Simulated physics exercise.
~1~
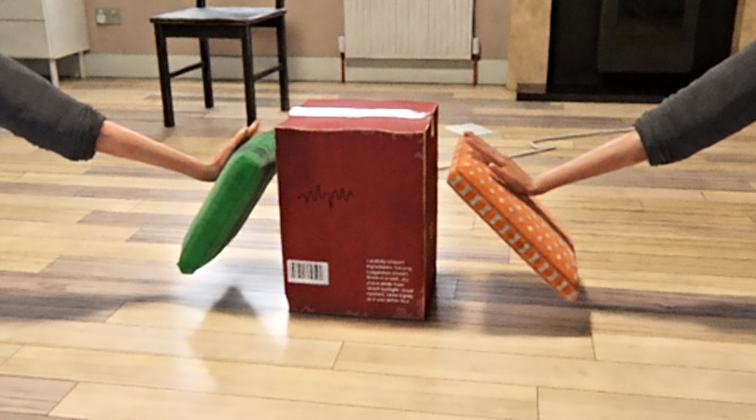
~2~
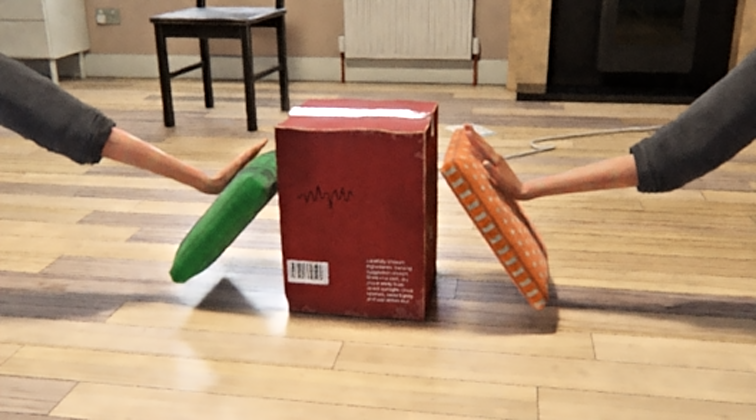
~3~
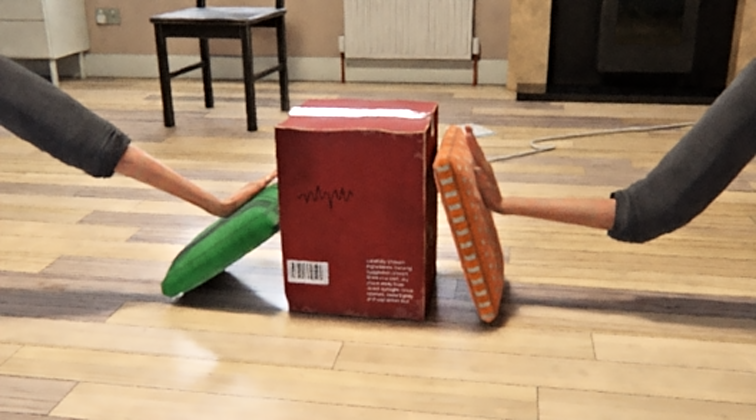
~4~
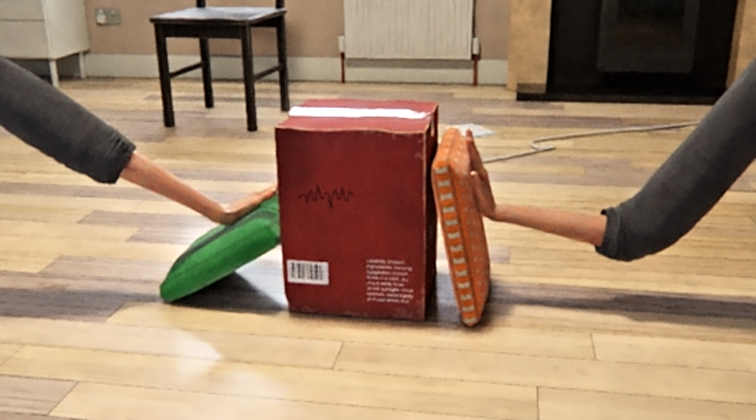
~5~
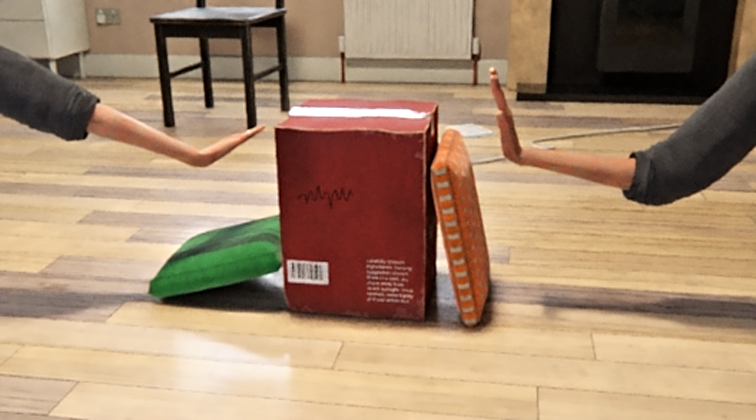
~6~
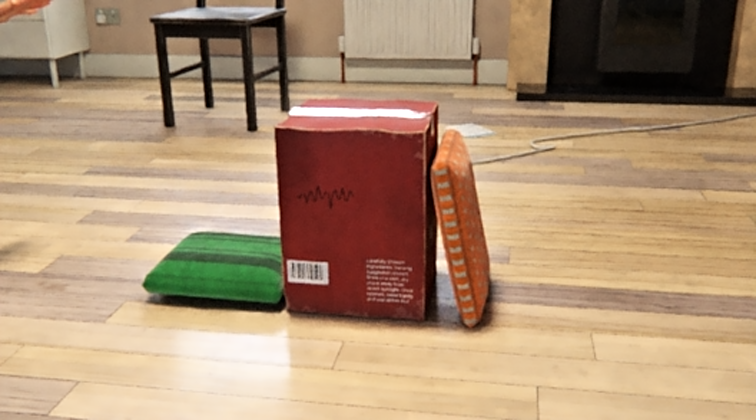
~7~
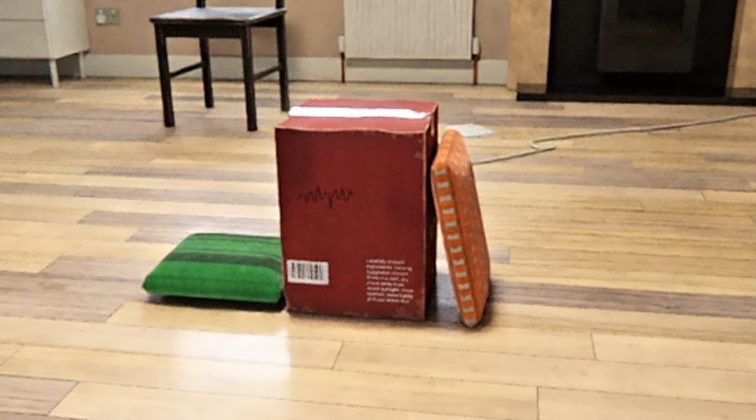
A green cushion slides flat beside a red box while the released orange pillow stays leaning.
